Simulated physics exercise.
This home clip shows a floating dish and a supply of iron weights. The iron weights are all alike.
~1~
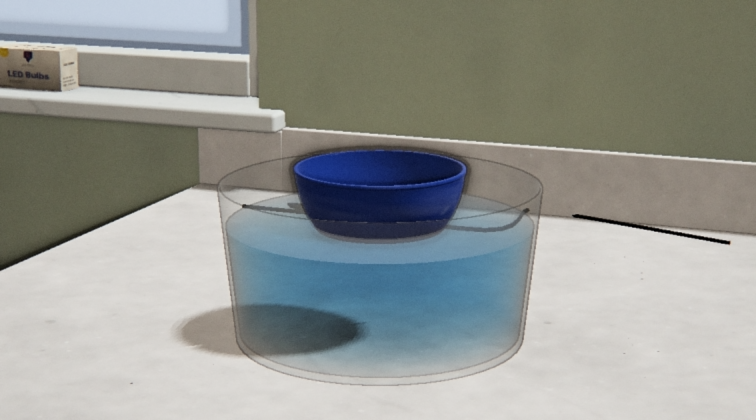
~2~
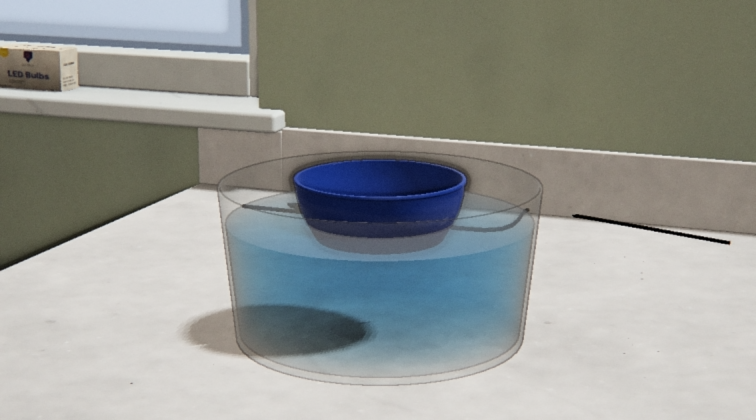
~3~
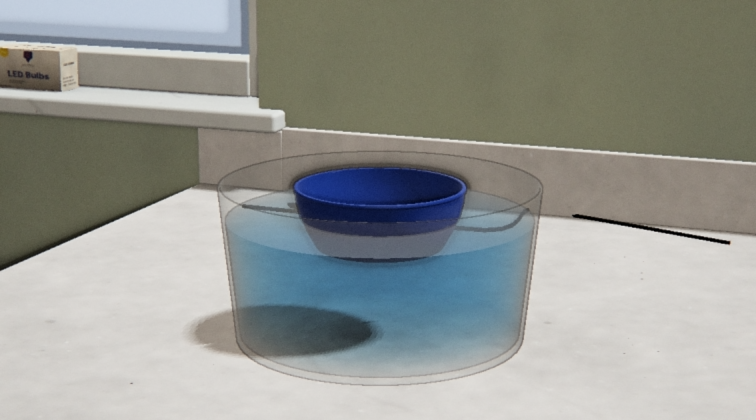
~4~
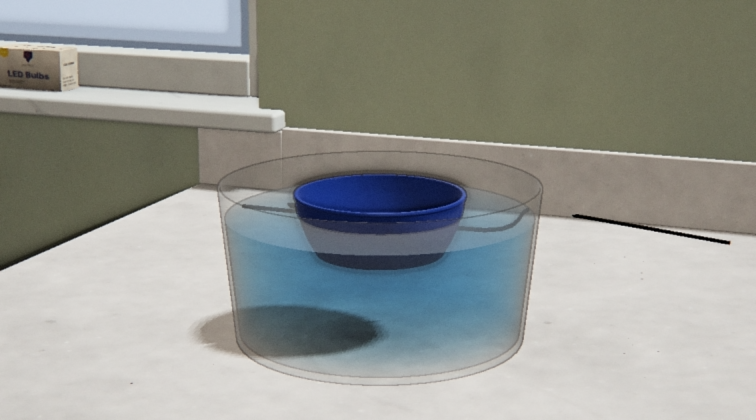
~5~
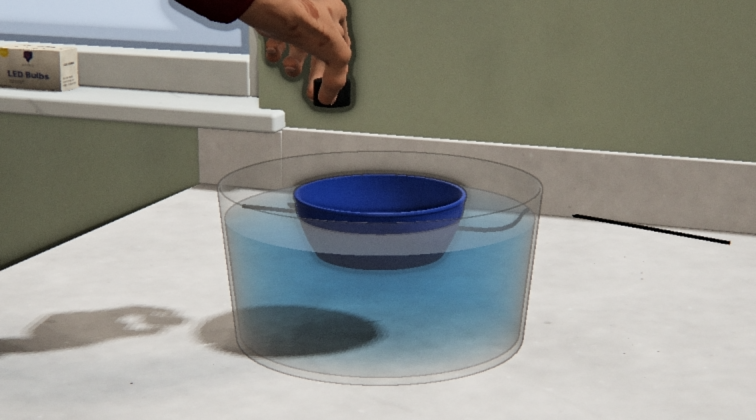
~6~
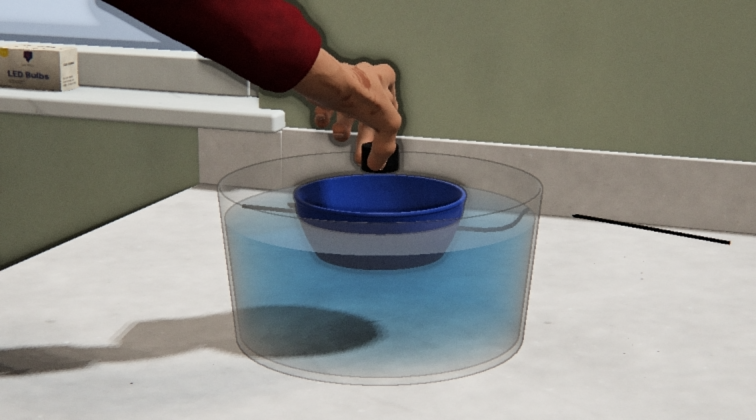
Blue bowl floating in a clear tub of water sits progressively lower, then a hand lowers a small black object above it.
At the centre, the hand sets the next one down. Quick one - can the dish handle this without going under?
Yes, it can.
A moment on, the iron weight is in and the dish dips.
Further on, it steadies; about a fifth of its side above the surface.
When it is over, the dish floats; about a fifth of its side above the surface.
